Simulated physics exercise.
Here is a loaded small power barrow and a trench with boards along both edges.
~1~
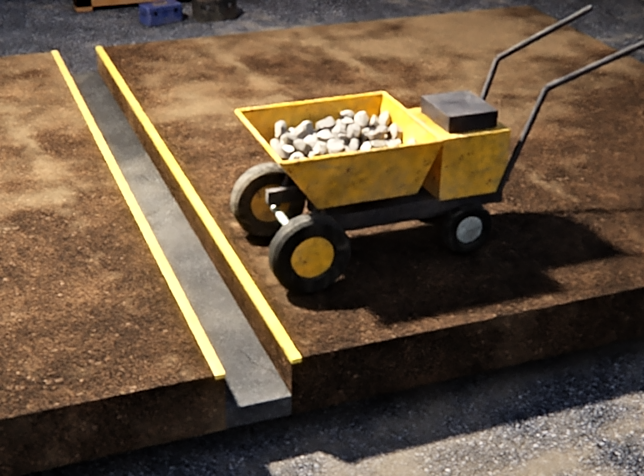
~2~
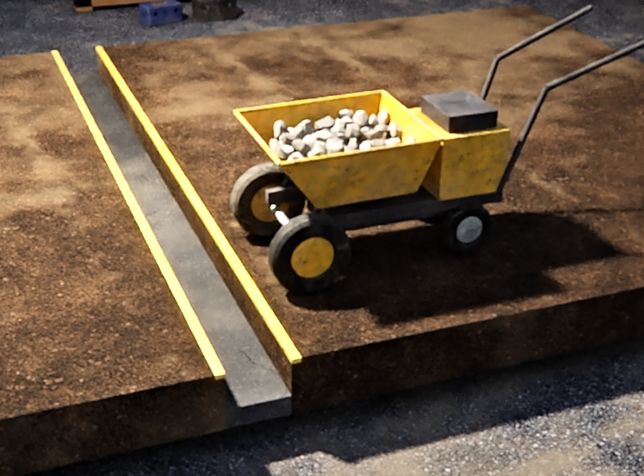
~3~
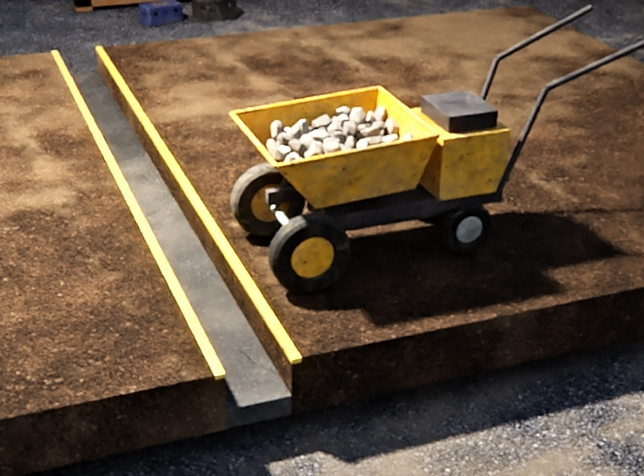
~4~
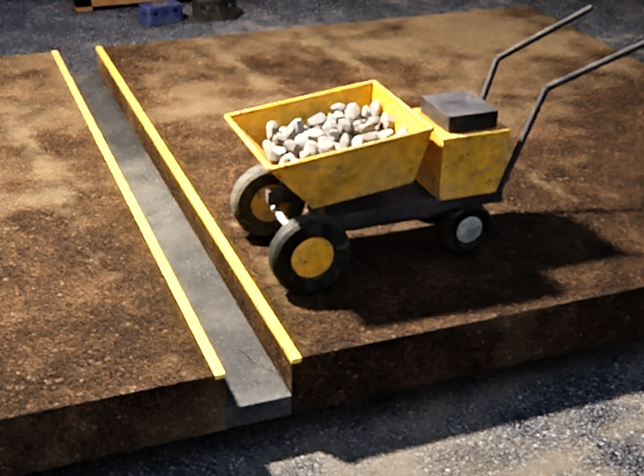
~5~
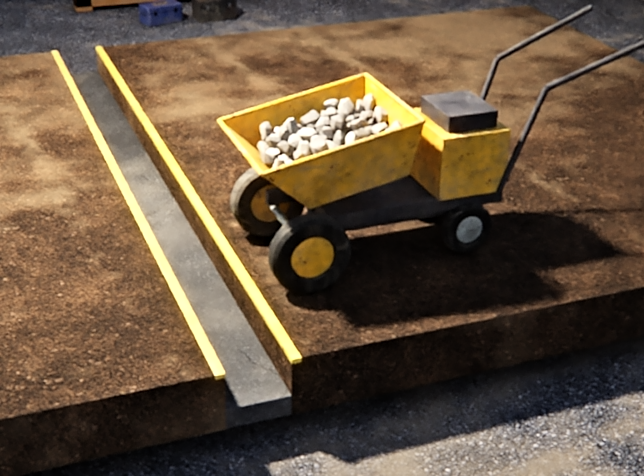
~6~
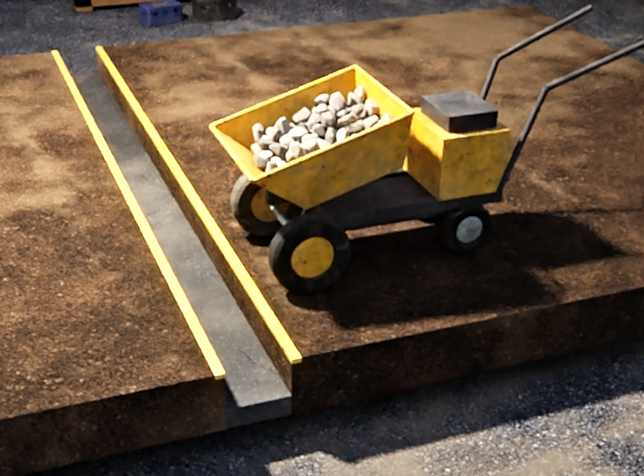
At the start, a small yellow power barrow loaded with broken stones stands to the right of a narrow trench edged with yellow boards, its skip level. The skip then tilts gradually toward the trench, its rear rising and front lip dipping, until it is clearly tipped with the stones still inside.
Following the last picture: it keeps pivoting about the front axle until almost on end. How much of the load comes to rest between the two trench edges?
The amount in the trench falls below half.
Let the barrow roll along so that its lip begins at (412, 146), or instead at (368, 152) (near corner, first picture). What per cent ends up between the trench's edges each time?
20 and 70 in a hundred, in that order.
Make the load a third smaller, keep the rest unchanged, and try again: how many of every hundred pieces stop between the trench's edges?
I'd reckon close to 30 in every hundred.
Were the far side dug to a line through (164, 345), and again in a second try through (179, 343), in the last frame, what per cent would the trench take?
First try: About 90 %; second try: About 70 %.
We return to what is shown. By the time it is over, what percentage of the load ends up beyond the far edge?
Close to 70 per cent.
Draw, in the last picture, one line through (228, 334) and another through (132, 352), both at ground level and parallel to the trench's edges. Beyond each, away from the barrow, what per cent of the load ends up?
Estimate, first then second: 80 %, 20 %.
Soon after the last picture, skip tipped steeply; all in the skip.
A little later, skip tipped right over; most in the skip; a stray few in or heaped over the trench; about a quarter beyond it; a stray few falling.
Later still, skip tipped right over; about a quarter in the skip; a small part in or heaped over the trench; about two thirds beyond it.
By the end, skip tipped right over; a small part in the skip; about a quarter in or heaped over the trench; about two thirds beyond it.
